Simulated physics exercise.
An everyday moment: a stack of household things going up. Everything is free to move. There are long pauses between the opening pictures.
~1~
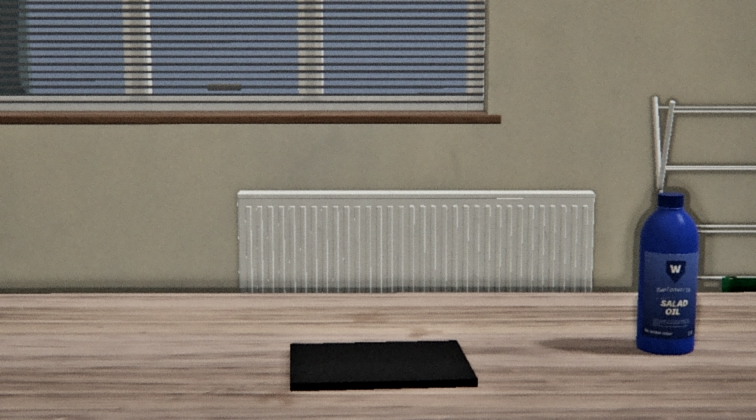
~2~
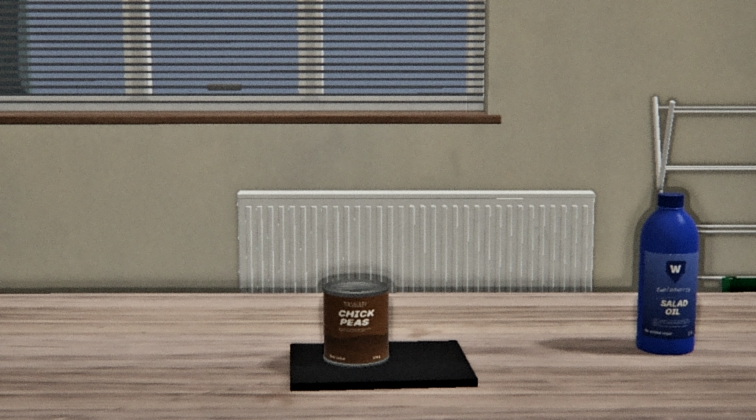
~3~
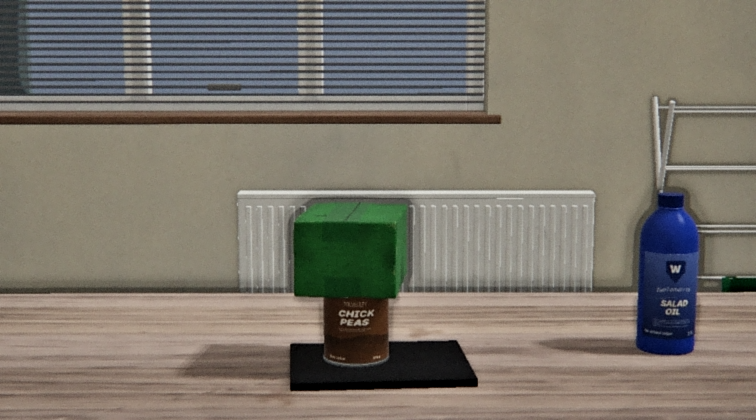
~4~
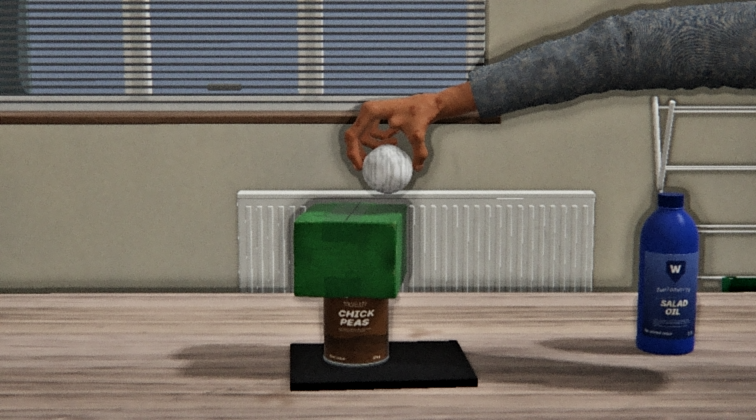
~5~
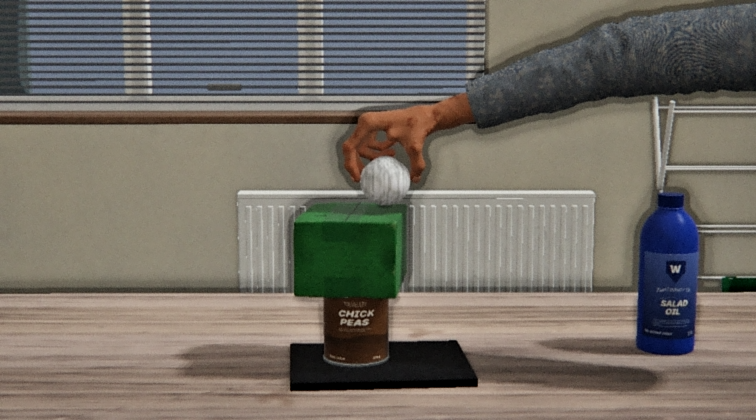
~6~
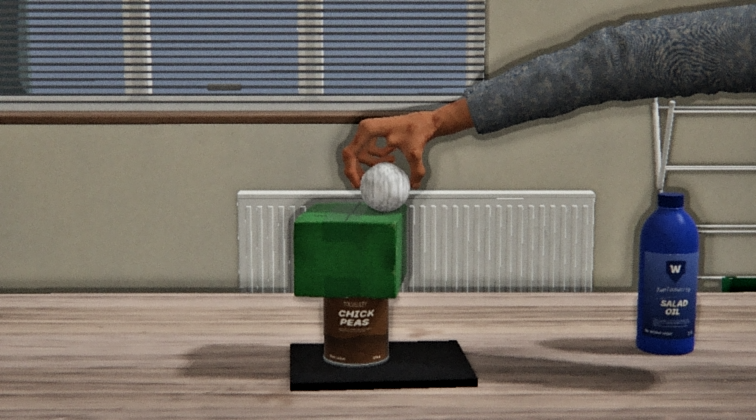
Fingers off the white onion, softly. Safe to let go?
Outcome: The pile stays up.
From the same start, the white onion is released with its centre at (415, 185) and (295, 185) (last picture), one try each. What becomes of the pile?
First, it comes apart; second, it comes apart.
Then, 0.90 s past the last view, nothing moves.
Then, 2.00 s past the last view, white onion resting near (385, 188).
Finally, all 5 still in place. Final places as the last picture's camera would see them, white onion near (385, 188). The pile holds.
